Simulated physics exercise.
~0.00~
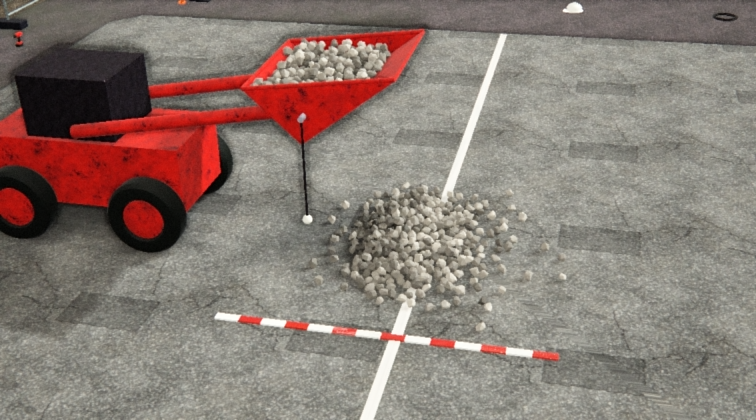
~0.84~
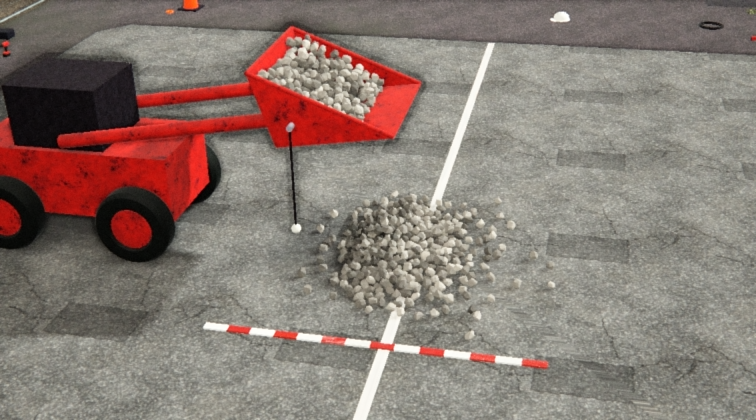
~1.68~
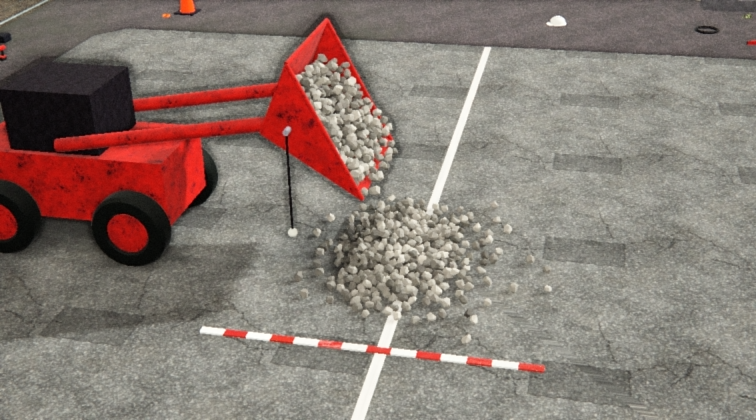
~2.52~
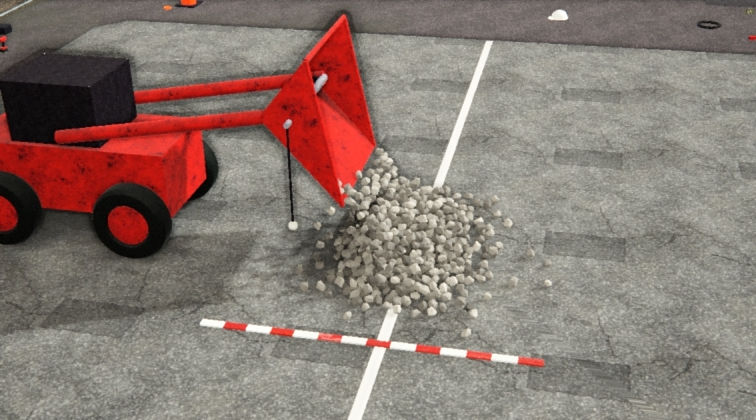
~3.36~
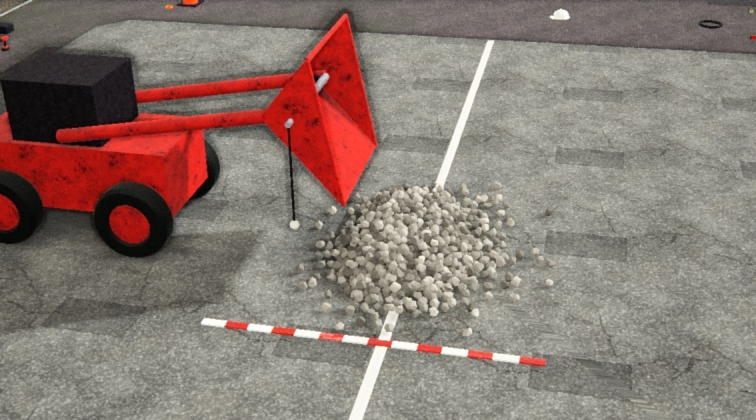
A red toy-like loader with black tyres and a dark block on its body stands at the left of a grey paved yard, seen from above at a slight sway. Its raised bucket is full of pale grey stones, and a white ball hangs on a dark line below the hinge. A loose heap lies over a white painted line, behind a red and white banded rod. The bucket tips forward to the right, and its stones slide out onto the heap. The bucket ends empty and still, above a broader, fuller pile spread across both sides of the line.
